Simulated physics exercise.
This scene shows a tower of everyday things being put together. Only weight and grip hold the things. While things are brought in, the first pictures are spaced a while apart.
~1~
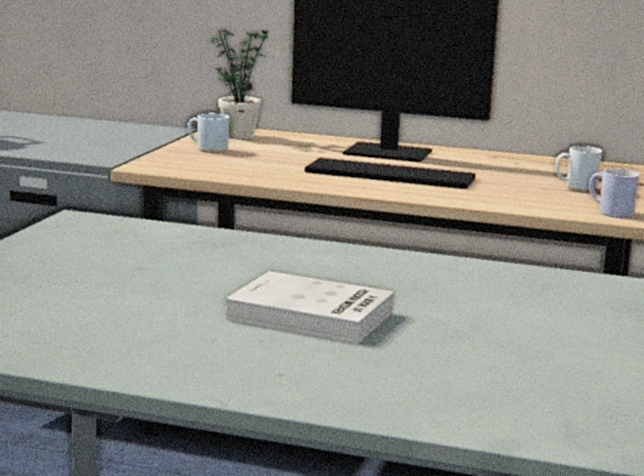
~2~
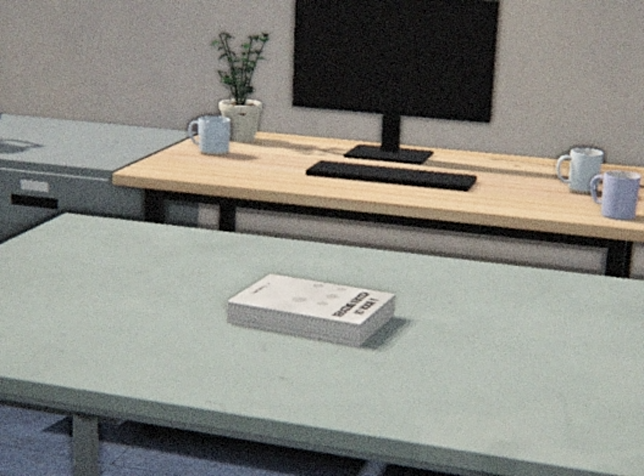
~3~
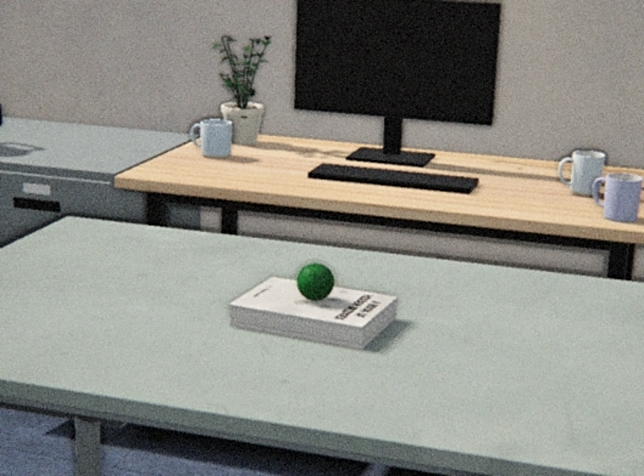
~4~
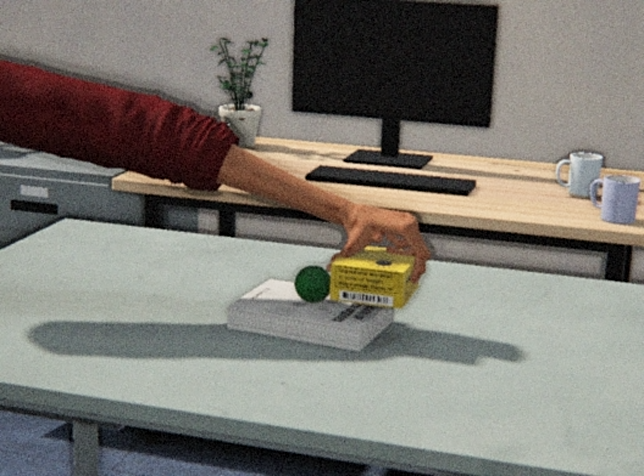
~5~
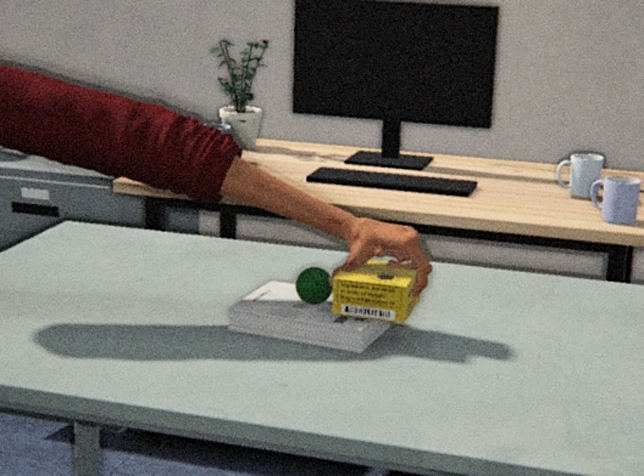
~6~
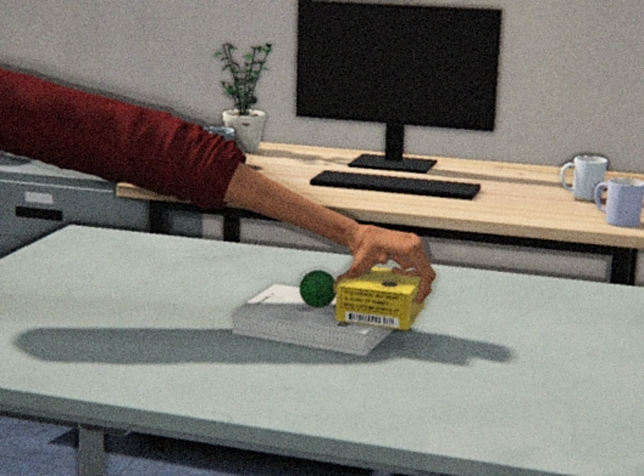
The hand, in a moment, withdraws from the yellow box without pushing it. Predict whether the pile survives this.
It survives and stands.
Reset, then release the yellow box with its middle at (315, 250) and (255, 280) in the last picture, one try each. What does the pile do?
Case one: The pile topples; case two: It stands firm.
Then, 0.50 s on from there, no change.
Then, 1.20 s on from there, yellow box resting near (382, 297).
Then, 1.90 s on from there, things are still on the move.
Then, 2.60 s on from there, no change.
In the end, all 3 unmoved. At the end, from the last picture's camera, yellow box near (382, 297). The pile holds.
